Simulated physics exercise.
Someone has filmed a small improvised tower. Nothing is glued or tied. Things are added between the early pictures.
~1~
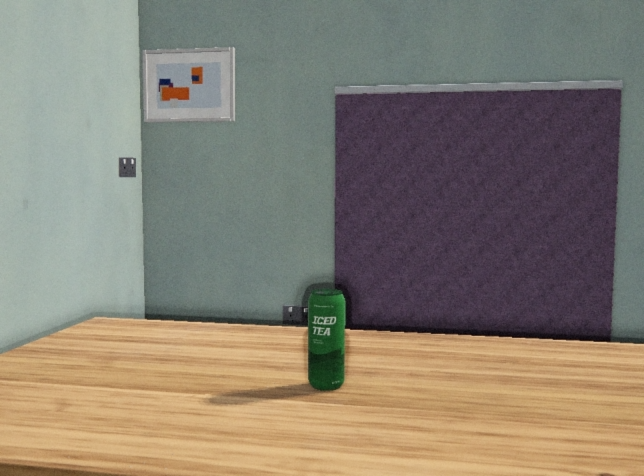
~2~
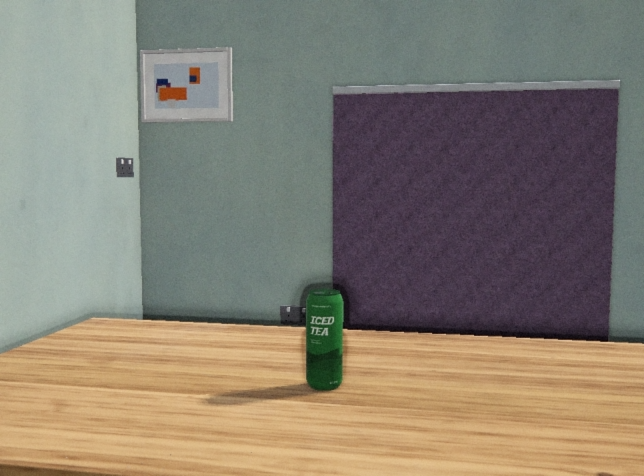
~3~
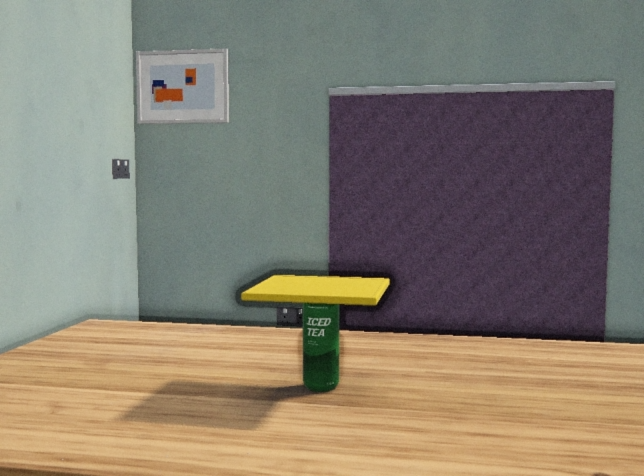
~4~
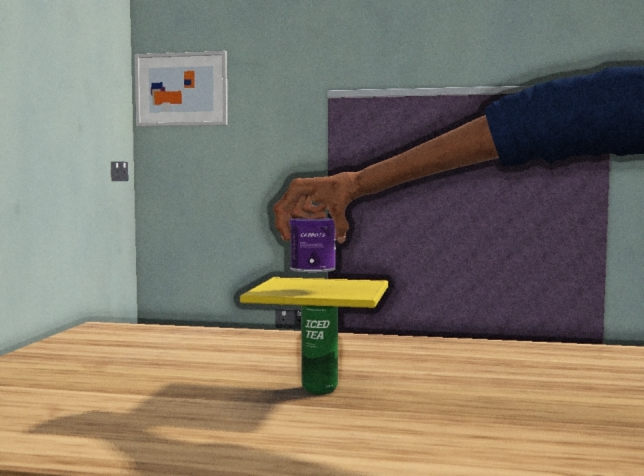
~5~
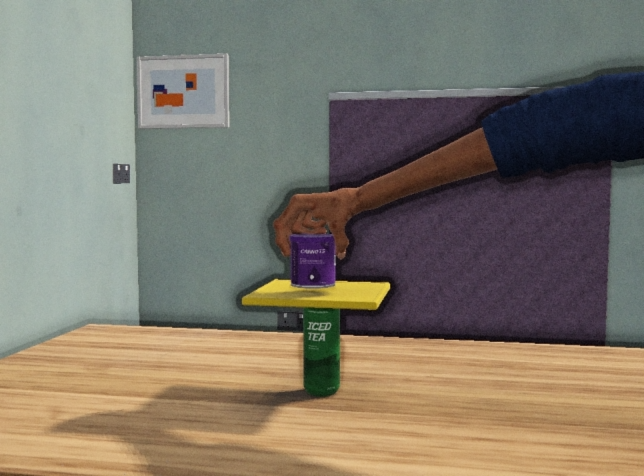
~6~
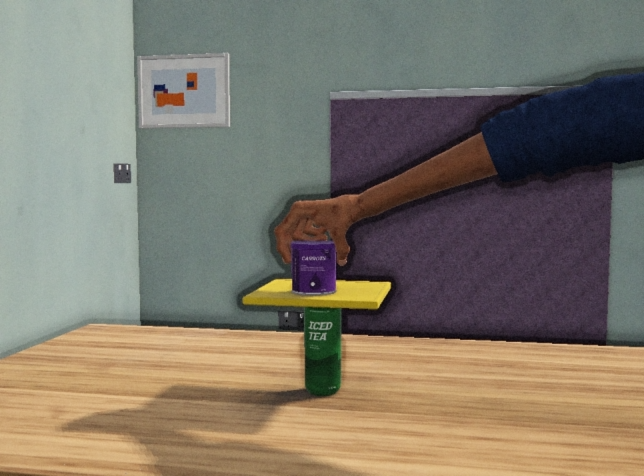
In the video, a green iced tea can stands on a wooden table, then a yellow slab appears on top of it. A hand reaching from the right lowers a purple tin onto the slab and keeps hold of it.
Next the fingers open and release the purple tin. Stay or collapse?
In the end the stack holds.
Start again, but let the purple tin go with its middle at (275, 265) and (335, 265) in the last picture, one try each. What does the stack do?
First try: It loses its balance; second try: It stays up.
Then, 0.50 s on from there, no change.
Then, 1.30 s on from there, purple tin resting near (314, 268).
In the end, all 3 unmoved. At the end, from the last picture's camera, purple tin near (314, 268). The stack stays up.
